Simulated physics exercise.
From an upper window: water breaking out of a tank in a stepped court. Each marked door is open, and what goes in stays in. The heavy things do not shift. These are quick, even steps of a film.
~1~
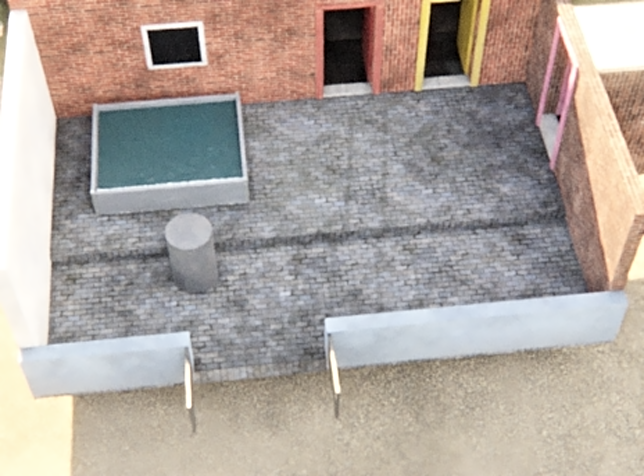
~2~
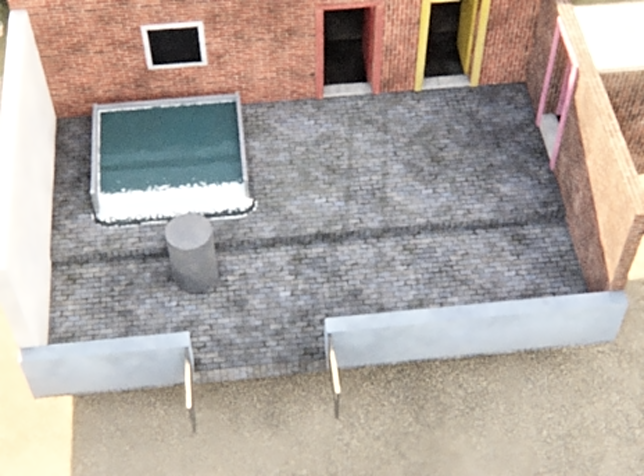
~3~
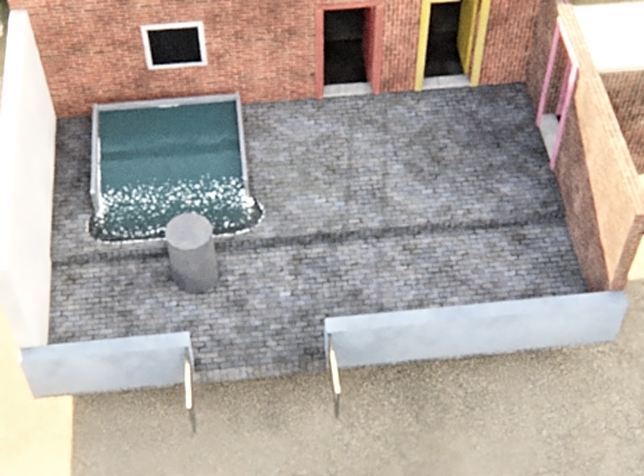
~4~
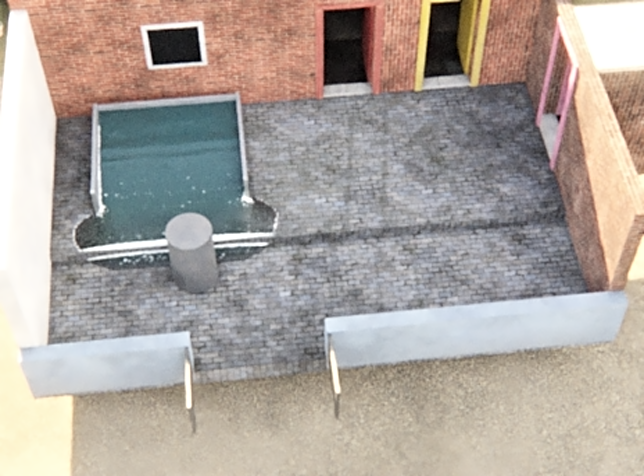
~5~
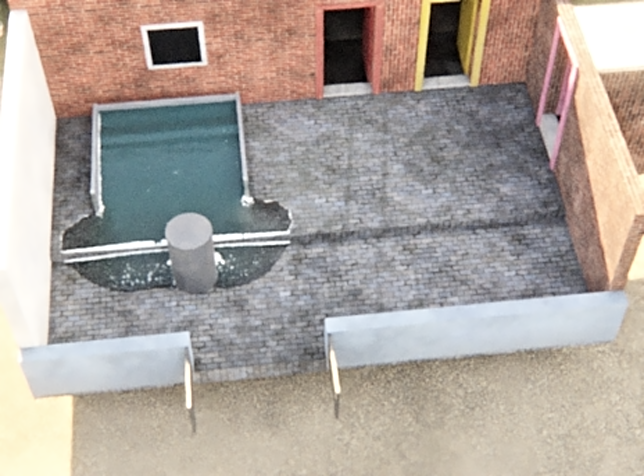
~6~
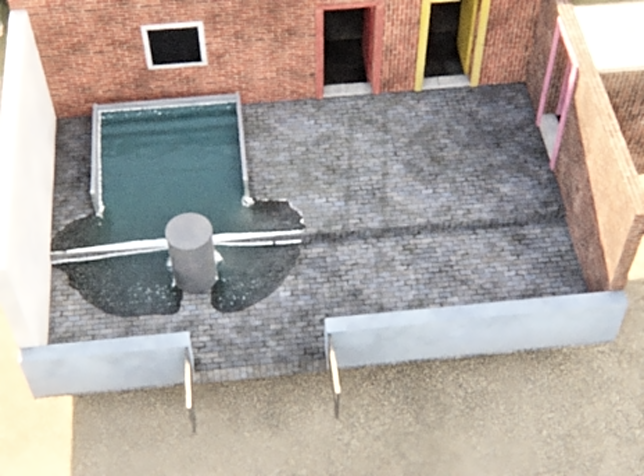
The clip shows a walled, stepped court seen from above, where a still tank of blue-green water opens along its front and water pours out, spreading across the paving, over the step and around both sides of a grey cylinder.
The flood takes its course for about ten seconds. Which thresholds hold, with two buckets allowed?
In the end: The red door admits no more than that; the yellow door admits no more than that; the pink door admits no more than that.
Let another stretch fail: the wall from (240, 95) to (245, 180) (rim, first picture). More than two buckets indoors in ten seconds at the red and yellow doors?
Then: Red lets more in, yellow lets more in.
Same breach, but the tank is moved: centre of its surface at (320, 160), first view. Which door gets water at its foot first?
It is the pink door.
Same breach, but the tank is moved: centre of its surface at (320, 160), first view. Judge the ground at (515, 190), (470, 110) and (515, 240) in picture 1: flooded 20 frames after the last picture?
In turn: Not flooded, dry, covered.
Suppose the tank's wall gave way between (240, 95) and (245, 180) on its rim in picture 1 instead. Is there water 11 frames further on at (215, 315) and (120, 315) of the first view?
As listed: No water, not flooded.
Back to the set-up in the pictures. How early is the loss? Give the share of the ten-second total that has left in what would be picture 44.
Near 75 in a hundred.
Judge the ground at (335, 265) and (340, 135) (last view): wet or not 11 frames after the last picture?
As listed: Flooded, clear.
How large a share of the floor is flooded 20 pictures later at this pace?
Some 45 per cent.
A moment on, water covers 30 % of the floor; the red door not reached, the yellow door not reached, the pink door not reached.
Next, water covers 35 % of the floor; the red door not reached, the yellow door not reached, the pink door not reached.
Then, water covers 45 % of the floor; the red door not reached, the yellow door not reached, the pink door not reached.
Later, water covers 55 % of the floor; the red door not reached, the yellow door not reached, the pink door not reached.
In the end, water covers 55 % of the floor; the red door not reached, the yellow door not reached, the pink door not reached.
